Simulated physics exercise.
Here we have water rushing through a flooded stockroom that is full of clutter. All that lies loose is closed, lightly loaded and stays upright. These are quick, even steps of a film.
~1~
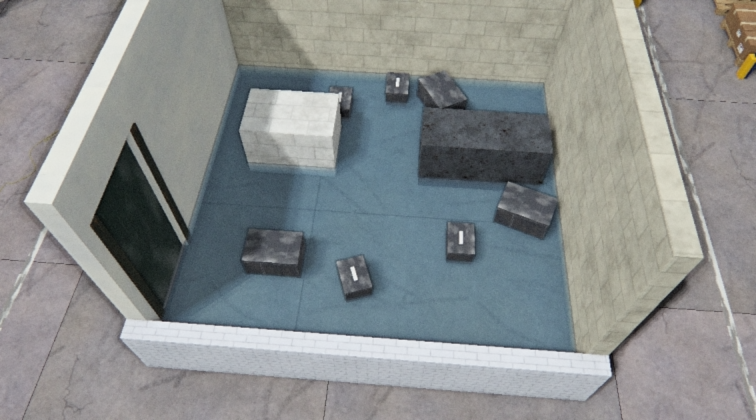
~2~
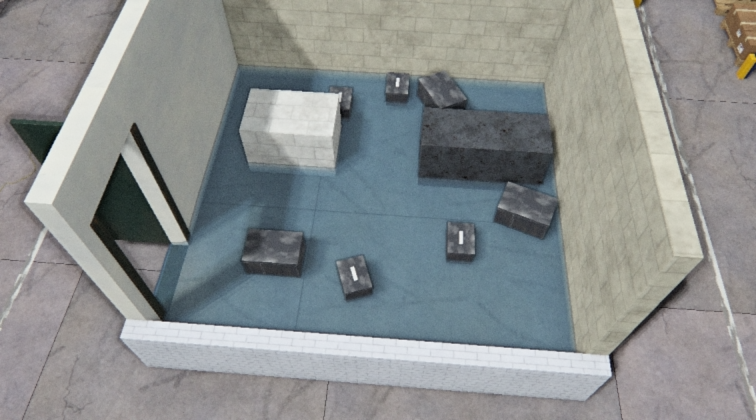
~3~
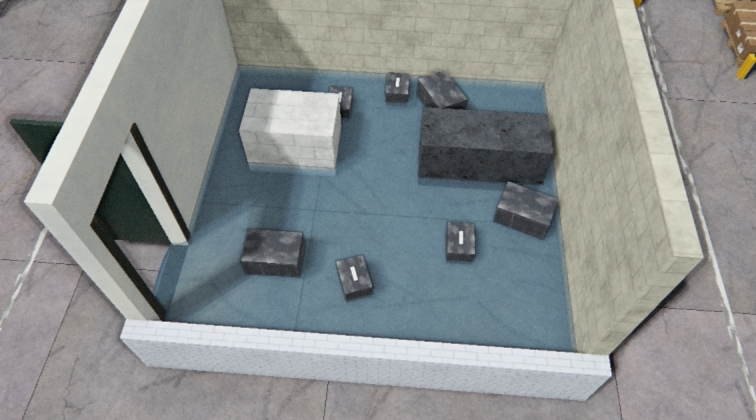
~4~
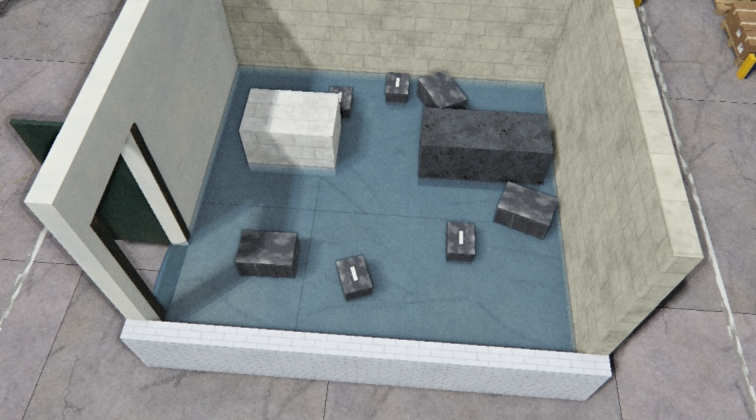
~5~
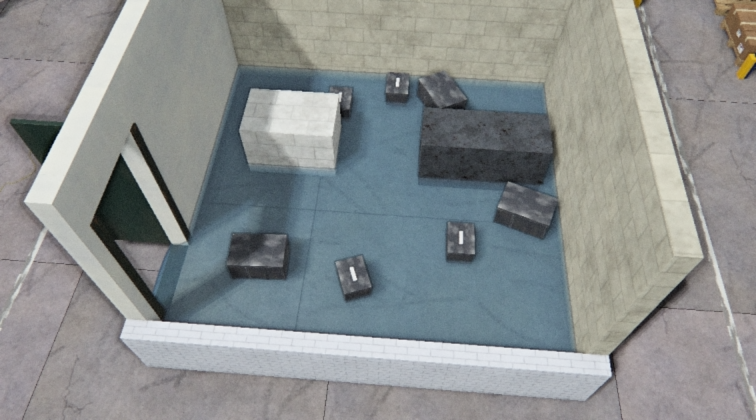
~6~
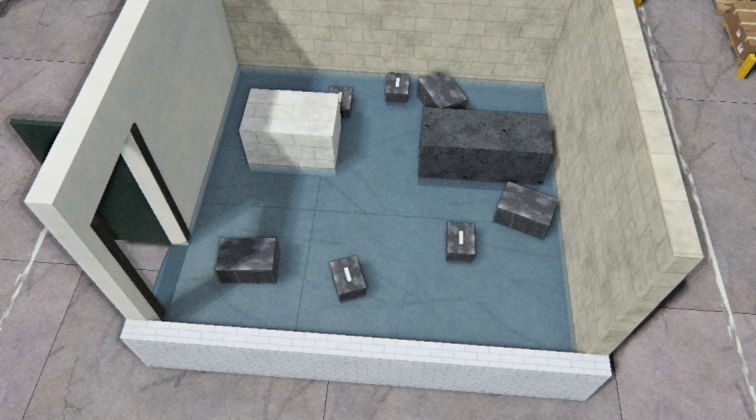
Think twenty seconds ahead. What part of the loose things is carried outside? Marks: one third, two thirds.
That comes to less than a third.
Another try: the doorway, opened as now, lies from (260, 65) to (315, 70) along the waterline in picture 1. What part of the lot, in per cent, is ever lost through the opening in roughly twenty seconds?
Near 40 in a hundred.
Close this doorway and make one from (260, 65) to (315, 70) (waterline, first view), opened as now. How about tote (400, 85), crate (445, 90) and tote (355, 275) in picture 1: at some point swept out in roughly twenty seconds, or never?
In turn: Gone, through, inside.
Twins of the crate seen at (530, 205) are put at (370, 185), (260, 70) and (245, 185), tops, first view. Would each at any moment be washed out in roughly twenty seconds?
In turn: Gone, kept in, washed out.
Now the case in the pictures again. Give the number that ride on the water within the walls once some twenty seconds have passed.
That makes 5.
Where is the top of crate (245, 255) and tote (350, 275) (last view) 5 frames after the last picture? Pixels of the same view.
At about (156, 266) and (303, 277).
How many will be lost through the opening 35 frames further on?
It comes to 2.
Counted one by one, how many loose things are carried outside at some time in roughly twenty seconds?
That makes 2.
A moment on, 0 of 7 are out; 7 afloat.
Next, 1 of 7 are out; 5 afloat.
Later, 2 of 7 are out; 5 afloat.
In the end, 2 of 7 are out; 5 afloat.
